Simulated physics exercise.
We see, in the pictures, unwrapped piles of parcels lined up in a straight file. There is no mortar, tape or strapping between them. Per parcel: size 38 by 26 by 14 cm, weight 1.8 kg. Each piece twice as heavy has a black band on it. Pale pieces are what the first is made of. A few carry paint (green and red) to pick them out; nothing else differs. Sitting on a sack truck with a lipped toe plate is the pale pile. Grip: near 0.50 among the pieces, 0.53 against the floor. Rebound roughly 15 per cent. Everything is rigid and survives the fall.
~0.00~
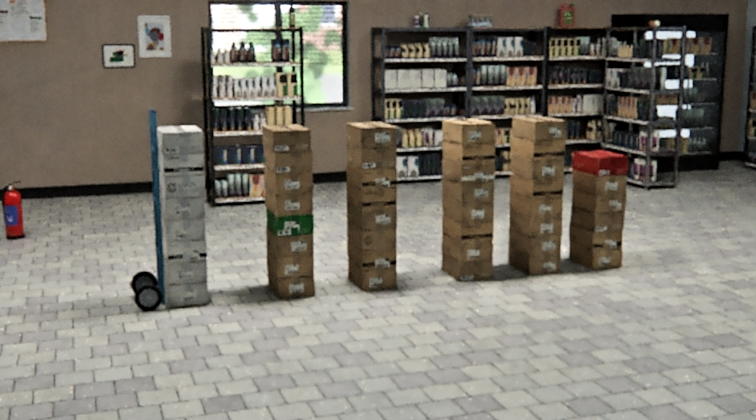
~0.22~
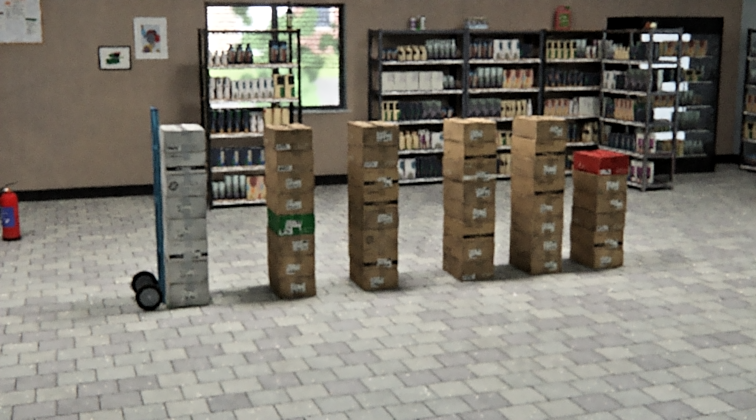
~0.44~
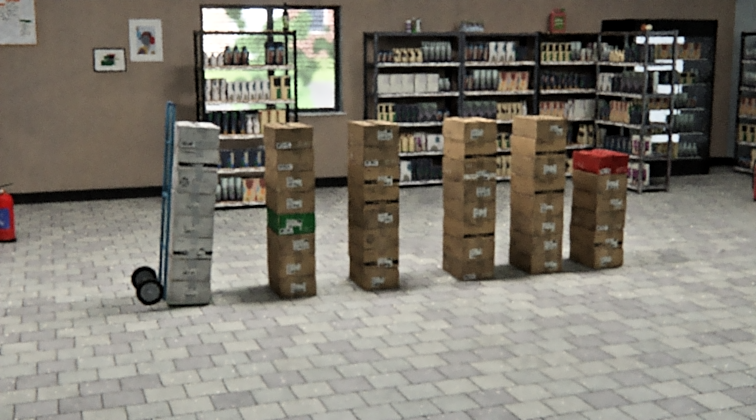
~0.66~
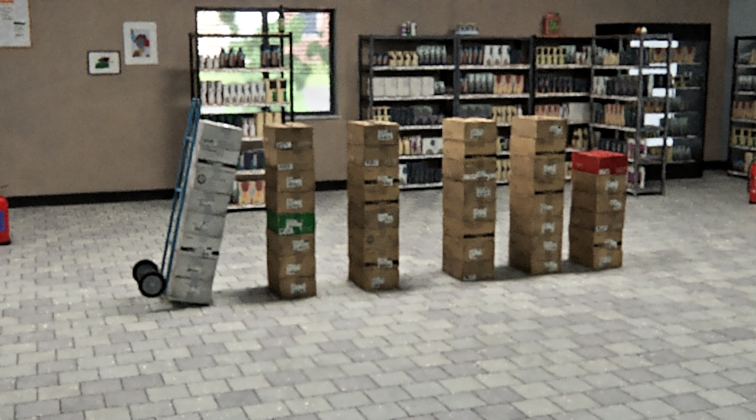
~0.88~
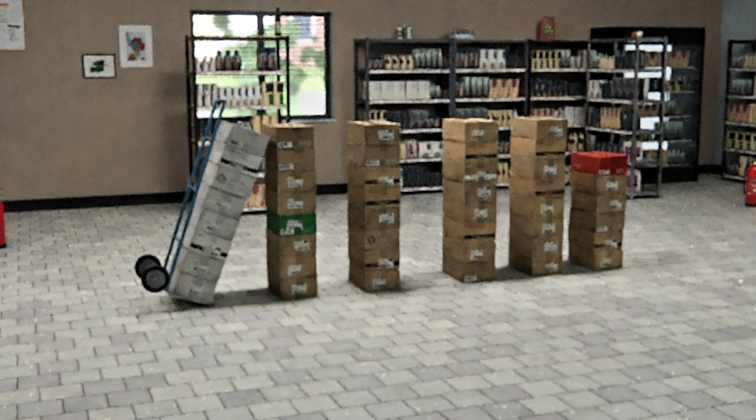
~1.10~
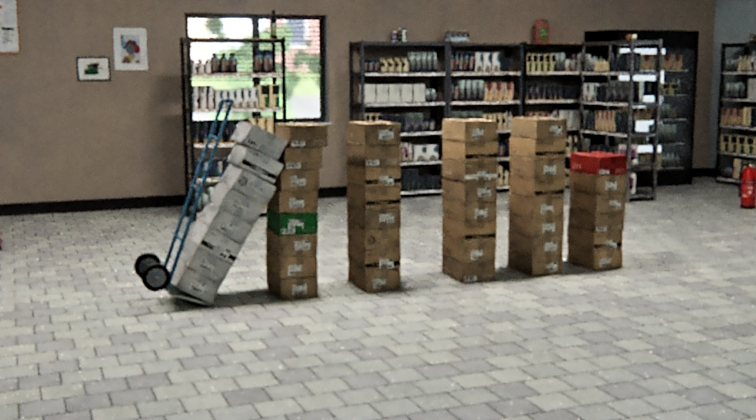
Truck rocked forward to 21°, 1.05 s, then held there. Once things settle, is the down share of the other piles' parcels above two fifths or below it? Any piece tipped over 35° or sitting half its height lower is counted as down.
The down share is above two fifths.
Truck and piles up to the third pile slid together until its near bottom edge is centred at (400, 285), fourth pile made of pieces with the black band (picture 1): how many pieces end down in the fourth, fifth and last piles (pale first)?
Fourth 8, fifth 8, last 5.
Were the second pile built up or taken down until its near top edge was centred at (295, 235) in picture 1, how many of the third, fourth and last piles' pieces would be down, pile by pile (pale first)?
Down by pile: Third 0, fourth 0, last 0.
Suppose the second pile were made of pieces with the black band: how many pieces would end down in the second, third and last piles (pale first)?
Second: 0; third: 0; last: 0.
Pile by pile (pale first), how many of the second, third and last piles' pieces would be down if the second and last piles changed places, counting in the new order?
Then second 6, third 7, last 8.
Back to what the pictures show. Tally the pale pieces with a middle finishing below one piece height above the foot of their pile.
Tally of pale pieces: 1.
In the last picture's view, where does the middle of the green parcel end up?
Look near (362, 240) in the final frame.
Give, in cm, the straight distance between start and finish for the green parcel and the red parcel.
Moved: Green 55, red 160.
Around 1.86 s, 8 of the pale pile down; none of the 38 other parcels down, 16 disturbed; green parcel tipped 27°.
Around 2.56 s, 8 of the pale pile down; 15 of the 38 other parcels down; green parcel tipped 47°, 18 cm lower.
Around 3.48 s, 8 of the pale pile down; 37 of the 38 other parcels down; red parcel tipped 51°, 30 cm lower; green parcel tipped 48°, 18 cm lower.
Finally (4.9 s), 8 of the pale pile down; 37 of the 38 other parcels down; red parcel upside down; green parcel tipped 47°, 18 cm lower. That is 97 per cent. Seen by the last camera, middles, red parcel near (740, 242), green parcel near (362, 241).
